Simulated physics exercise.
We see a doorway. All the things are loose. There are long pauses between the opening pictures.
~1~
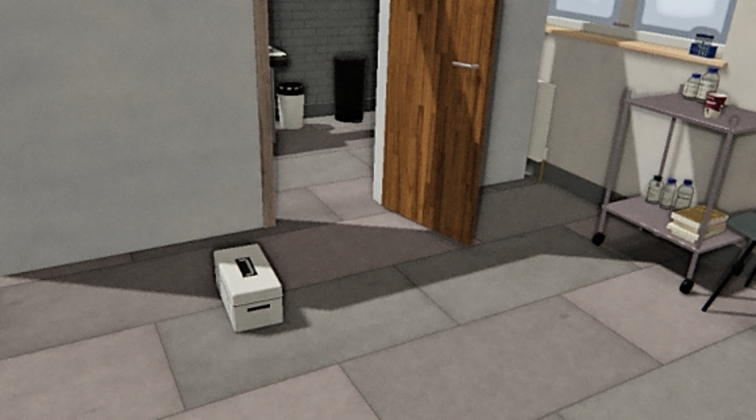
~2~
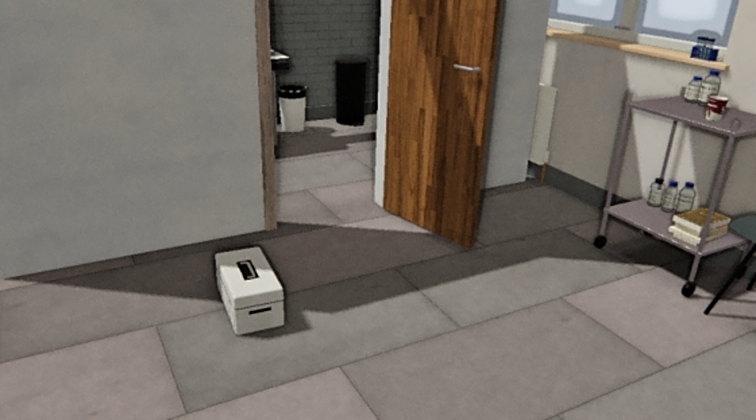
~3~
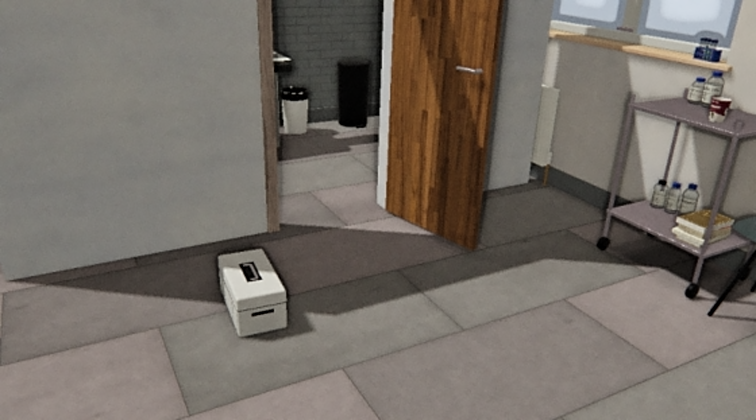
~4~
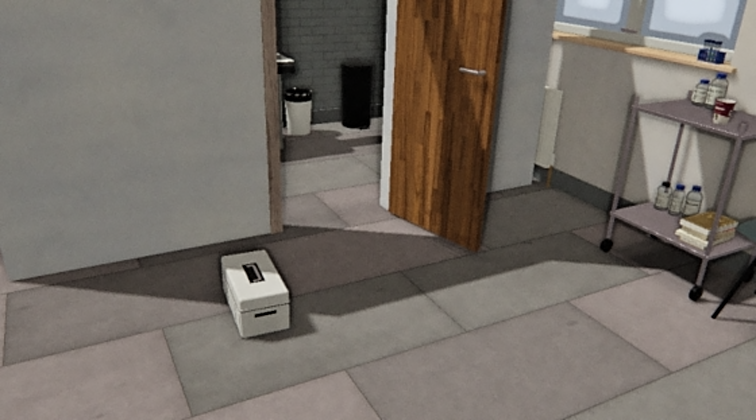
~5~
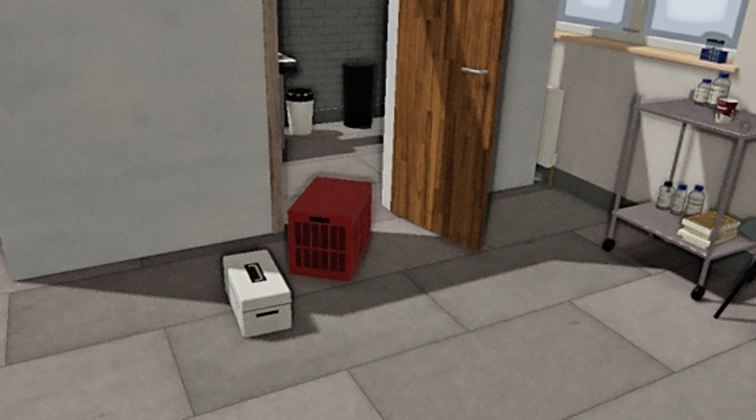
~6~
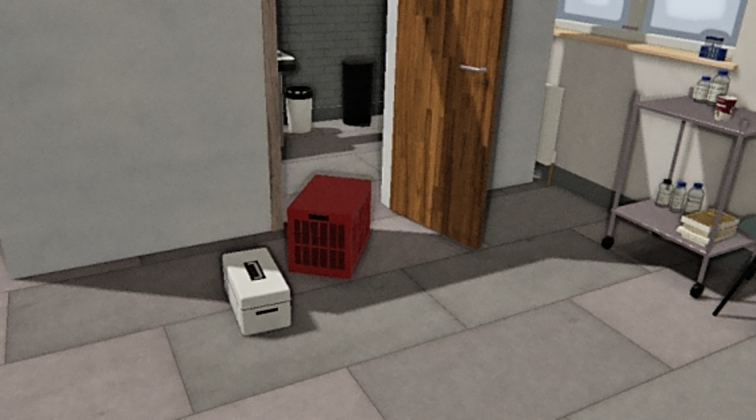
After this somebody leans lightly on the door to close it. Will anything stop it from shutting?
As it turns out, it is blocked.
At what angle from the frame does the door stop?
About 30°.
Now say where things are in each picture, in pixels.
Door wide open and still; white toolbox (247, 286), in the first picture.
Door wide open and still; white toolbox (249, 289), in the second picture.
Door wide open and still; white toolbox (251, 290), in the third picture.
Door wide open and still; white toolbox (254, 292), in the fourth picture.
Door wide open and still; white toolbox (256, 291), in the fifth picture.
Door wide open and still; red chest (332, 224); white toolbox (256, 289), in the sixth picture.
Then, 0.70 s later than the last frame, door at 69°.
Then, 1.10 s later than the last frame, door at 41°; red chest moved a little near (316, 221).
When it is over, door at 30°; moved from the start, red chest; white toolbox as before. End places, in pixels of the last picture, red chest near (294, 217).
